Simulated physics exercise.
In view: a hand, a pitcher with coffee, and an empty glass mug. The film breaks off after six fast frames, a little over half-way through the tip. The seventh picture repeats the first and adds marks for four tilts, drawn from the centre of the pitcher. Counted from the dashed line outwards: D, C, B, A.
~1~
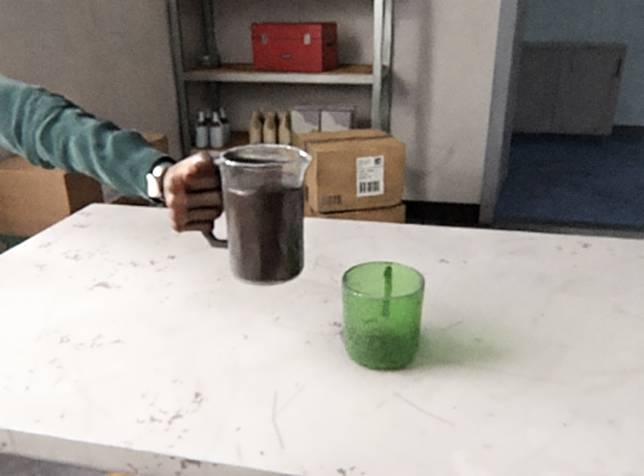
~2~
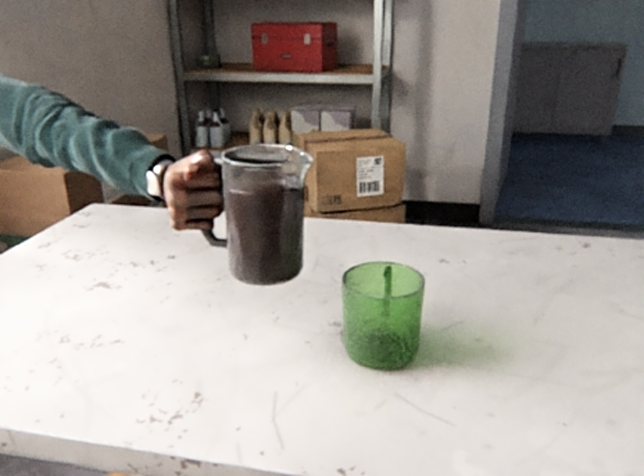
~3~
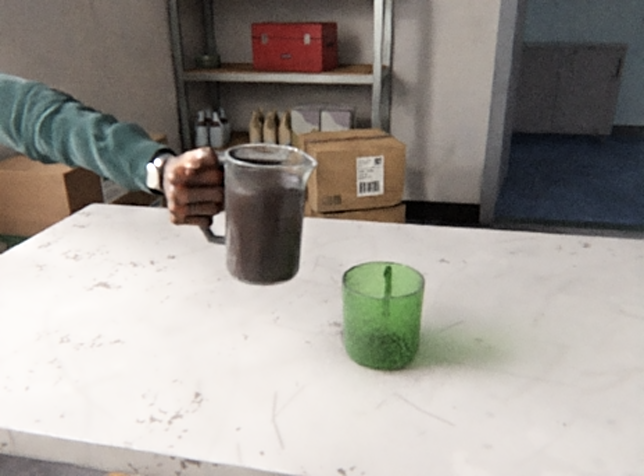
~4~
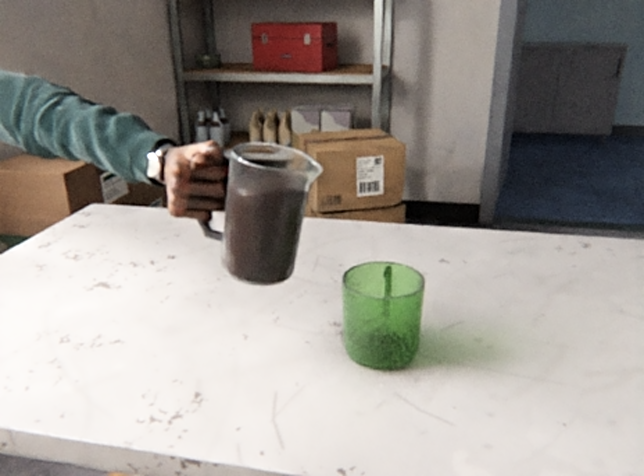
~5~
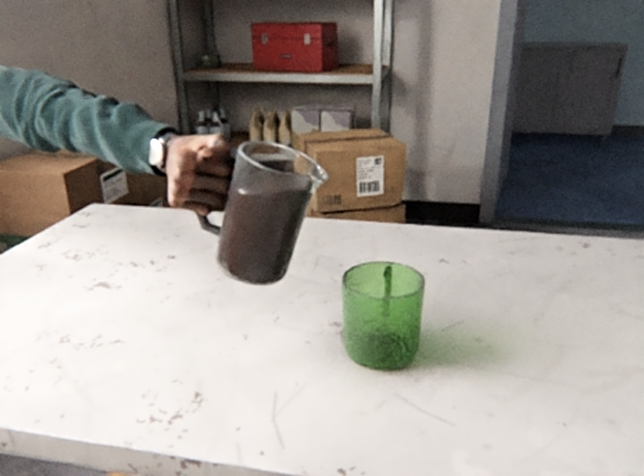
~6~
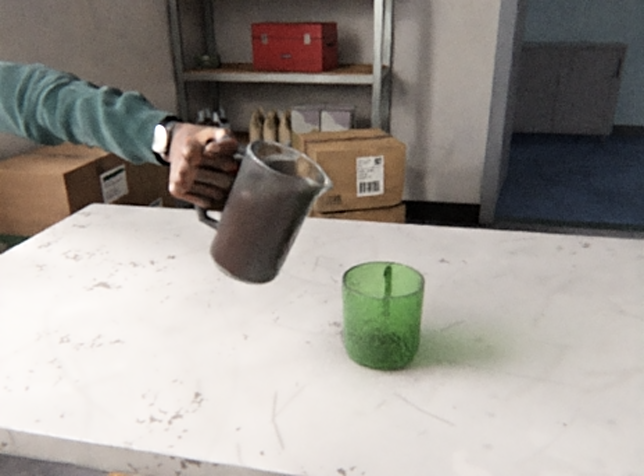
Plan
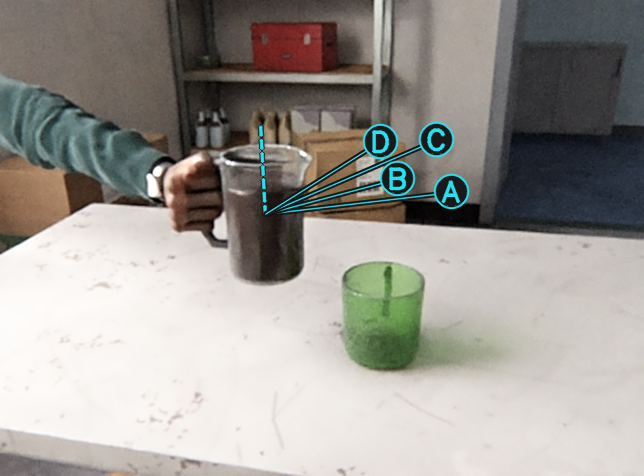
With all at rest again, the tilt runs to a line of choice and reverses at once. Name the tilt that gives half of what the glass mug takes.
Use line B.
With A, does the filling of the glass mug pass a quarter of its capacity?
Yes, clearly.
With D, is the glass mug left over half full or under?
Under half.
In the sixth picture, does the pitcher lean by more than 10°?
Yes.
On the marked copy, A at (434, 194); B at (381, 183); C at (421, 146); D at (366, 150).
With A, the glass mug ends with about 67 % of what it can hold.
With B, the glass mug ends with about 49 % of what it can hold.
With C, the glass mug ends with about 33 % of what it can hold.
With D, the glass mug ends with about 21 % of what it can hold.
